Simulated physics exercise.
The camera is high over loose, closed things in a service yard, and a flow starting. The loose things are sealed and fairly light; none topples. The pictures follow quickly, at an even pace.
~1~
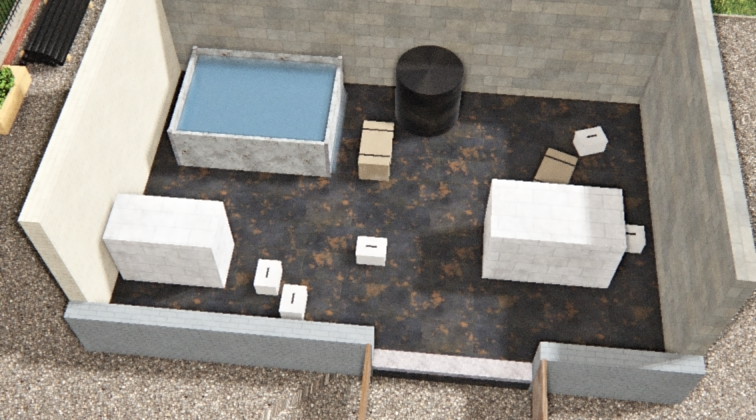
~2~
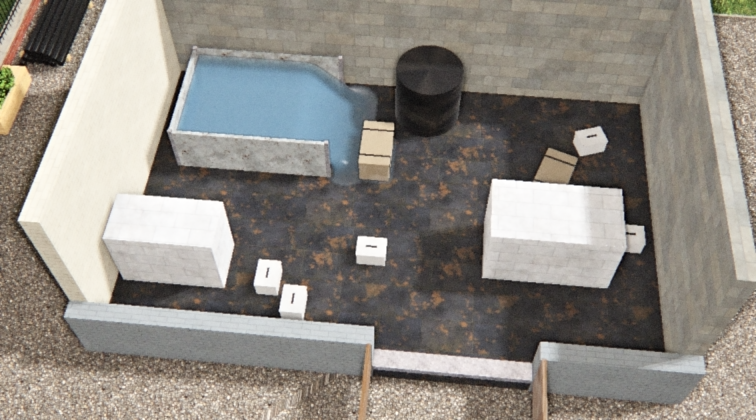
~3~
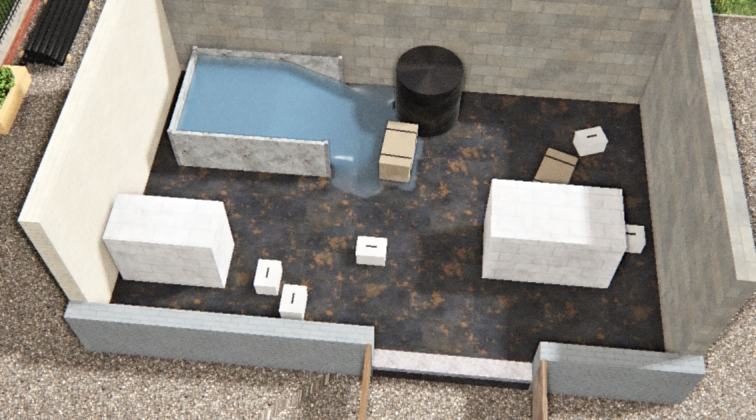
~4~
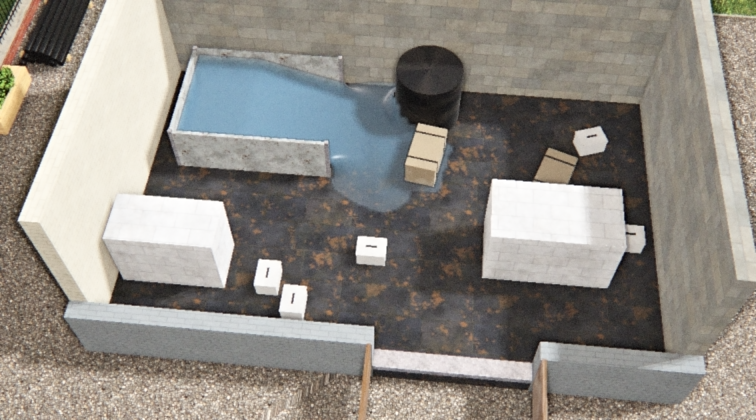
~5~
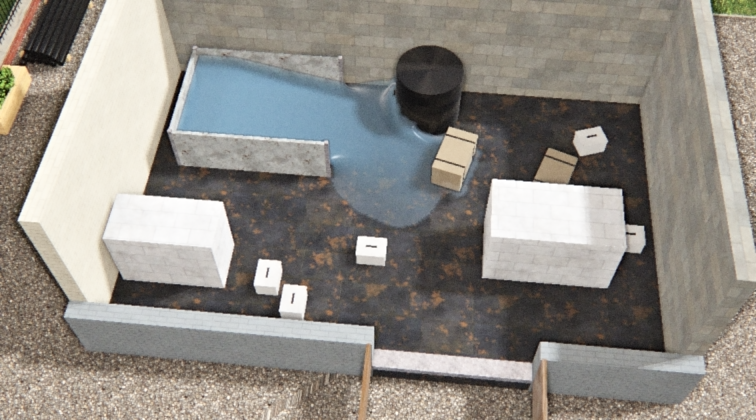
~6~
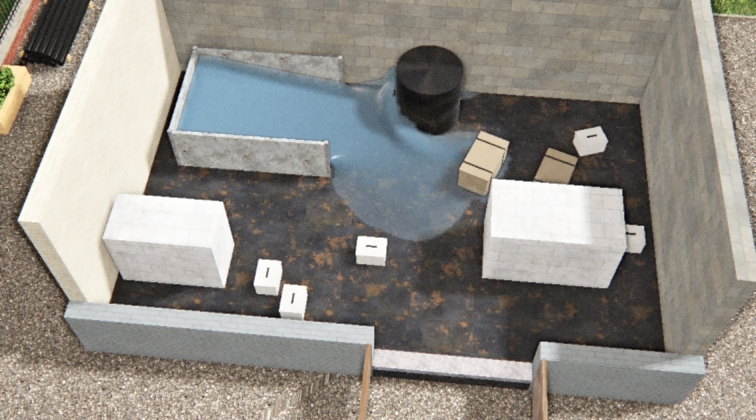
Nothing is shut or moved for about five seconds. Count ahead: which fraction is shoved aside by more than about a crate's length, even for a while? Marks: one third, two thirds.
That comes to two thirds or more.
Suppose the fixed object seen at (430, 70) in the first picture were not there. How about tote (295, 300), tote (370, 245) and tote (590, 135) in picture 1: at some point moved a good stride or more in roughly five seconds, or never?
In that order: Never so far, short of that, swept aside.
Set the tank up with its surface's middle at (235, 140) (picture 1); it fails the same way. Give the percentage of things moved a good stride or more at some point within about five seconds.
I make it 70 per cent.
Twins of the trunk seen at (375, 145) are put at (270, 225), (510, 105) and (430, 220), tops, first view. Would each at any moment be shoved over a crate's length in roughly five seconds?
In that order: Never so far, that far or more, pushed that far.
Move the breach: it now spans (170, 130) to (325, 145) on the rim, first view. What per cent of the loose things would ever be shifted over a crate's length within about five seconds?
I make it 60 per cent.
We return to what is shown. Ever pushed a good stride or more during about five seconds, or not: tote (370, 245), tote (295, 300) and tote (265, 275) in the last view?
As listed: Pushed that far, under that, not that far.
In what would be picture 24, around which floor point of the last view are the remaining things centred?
Near (489, 250).
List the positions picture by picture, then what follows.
The first frame shows a trunk at (376, 143), on the bottom; a tote at (267, 273), on the bottom; 0 of 7 have shifted.
The second frame shows a trunk at (377, 143), on the bottom; a tote at (267, 273) rests on the ground; 0 of 7 have shifted.
The third frame shows a trunk at (399, 143), on the bottom, a stride from its start; a tote at (267, 273), on the bottom; 1 of 7 have shifted.
The fourth frame shows a trunk at (427, 147) rests on the ground, a stride from its start; a tote at (267, 273), on the bottom; 1 of 7 have shifted.
The fifth frame shows a trunk at (455, 151) rests on the ground, a stride from its start; a tote at (267, 273) rests on the ground; 1 of 7 have shifted.
The sixth frame shows a trunk at (484, 155) rests on the ground, far from its start; a tote at (267, 273) rests on the ground; 1 of 7 have shifted.
A moment on, 1 of 7 are well off their spots; 0 afloat.
Next, 2 of 7 are well off their spots; 2 afloat.
Later, 5 of 7 are well off their spots; 3 afloat.
In the end, 5 of 7 are well off their spots, and 5 have been at some point; 3 afloat.
